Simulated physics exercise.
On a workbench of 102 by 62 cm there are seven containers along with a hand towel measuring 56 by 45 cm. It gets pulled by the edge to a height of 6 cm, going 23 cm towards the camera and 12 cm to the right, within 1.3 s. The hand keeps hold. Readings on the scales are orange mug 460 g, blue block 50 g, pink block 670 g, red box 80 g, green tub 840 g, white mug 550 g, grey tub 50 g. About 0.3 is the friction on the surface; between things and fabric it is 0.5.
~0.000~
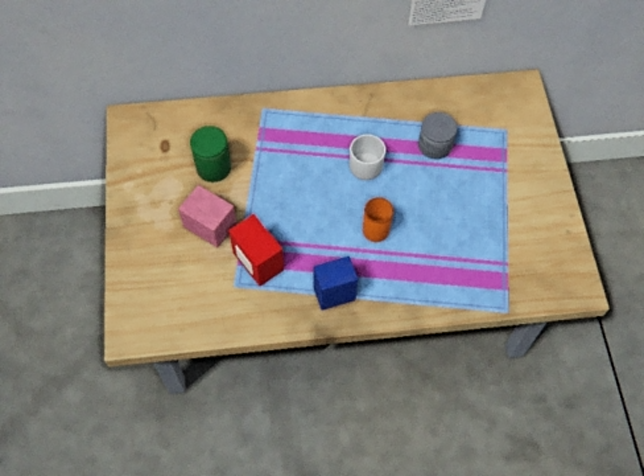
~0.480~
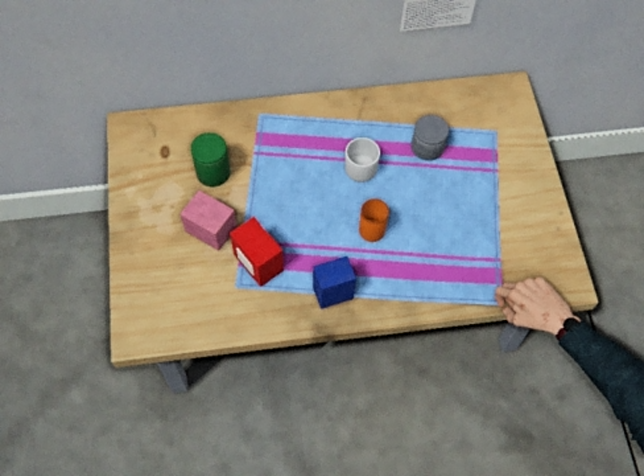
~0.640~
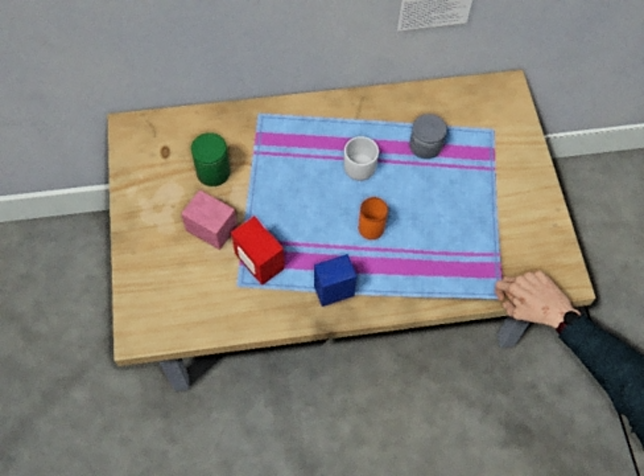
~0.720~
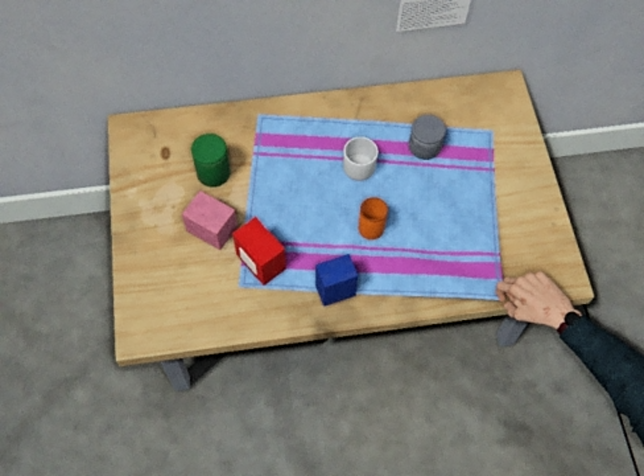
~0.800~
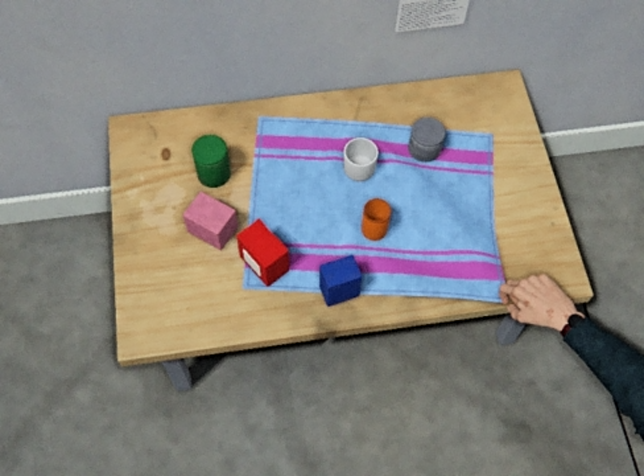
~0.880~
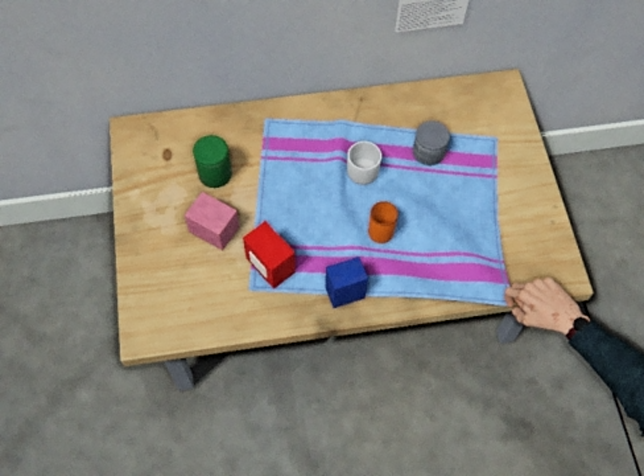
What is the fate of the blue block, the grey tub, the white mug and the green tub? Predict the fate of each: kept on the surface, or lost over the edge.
Blue block lost over the edge; grey tub kept on the surface; white mug kept on the surface; green tub kept on the surface.
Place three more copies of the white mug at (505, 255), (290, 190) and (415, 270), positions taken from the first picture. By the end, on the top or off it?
Off the top, still on top, off the top.
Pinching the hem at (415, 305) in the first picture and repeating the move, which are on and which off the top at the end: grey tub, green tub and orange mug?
Log - grey tub: Still on top; green tub: Still on top; orange mug: Off the top.
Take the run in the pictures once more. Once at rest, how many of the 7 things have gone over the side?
After counting, the figure is 3.
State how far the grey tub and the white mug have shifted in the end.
Net shift, approx.: Grey tub = 30 cm, white mug = 35 cm.
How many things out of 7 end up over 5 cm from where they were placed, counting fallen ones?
After counting, the figure is 5.
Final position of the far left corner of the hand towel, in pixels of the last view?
(341, 206), roughly.
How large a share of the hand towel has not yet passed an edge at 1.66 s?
I'd say close to 70 per cent of it.
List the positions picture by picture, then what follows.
In the first picture, shows, blue block (336, 272); grey tub (440, 126); white mug (368, 149); green tub (208, 140); hand towel corners (263, 109) (507, 130) (508, 313).
In the second picture, shows, hand towel corners (260, 114) (497, 131); grip (503, 305).
In the third picture, shows, hand towel corners (259, 114) (494, 130); grip (503, 299).
In the fourth picture, shows, hand towel corners (259, 115) (493, 131); grip (504, 300).
In the fifth picture, shows, grey tub (429, 131); blue block (341, 271); red box (262, 242); hand towel corners (259, 117) (493, 134); grip (507, 302).
In the sixth picture, shows, blue block (347, 273); grey tub (433, 134); white mug (365, 155); green tub (210, 149); hand towel corners (265, 119) (497, 138); grip (512, 305).
At 1.1 s, 95 % of the hand towel is still over the top; grey tub 10 cm off its start, white mug 10 cm off its start, blue block 8 cm off its start.
At 1.4 s, 85 % of the hand towel is still over the top; grey tub 18 cm off its start, white mug 18 cm off its start, blue block 17 cm off its start.
At 1.7 s, 70 % of the hand towel is still over the top; blue block over the edge, grey tub 26 cm off its start at (515, 196), white mug 25 cm off its start at (447, 218).
At 1.9 s, 60 % of the hand towel is still over the top; blue block over the edge, white mug 31 cm off its start, grey tub 29 cm off its start.
At 3.5 s, 60 % of the hand towel is still over the top; blue block over the edge, white mug 33 cm off its start at (472, 248), grey tub 30 cm off its start at (529, 210), green tub 0 cm off its start at (210, 149).
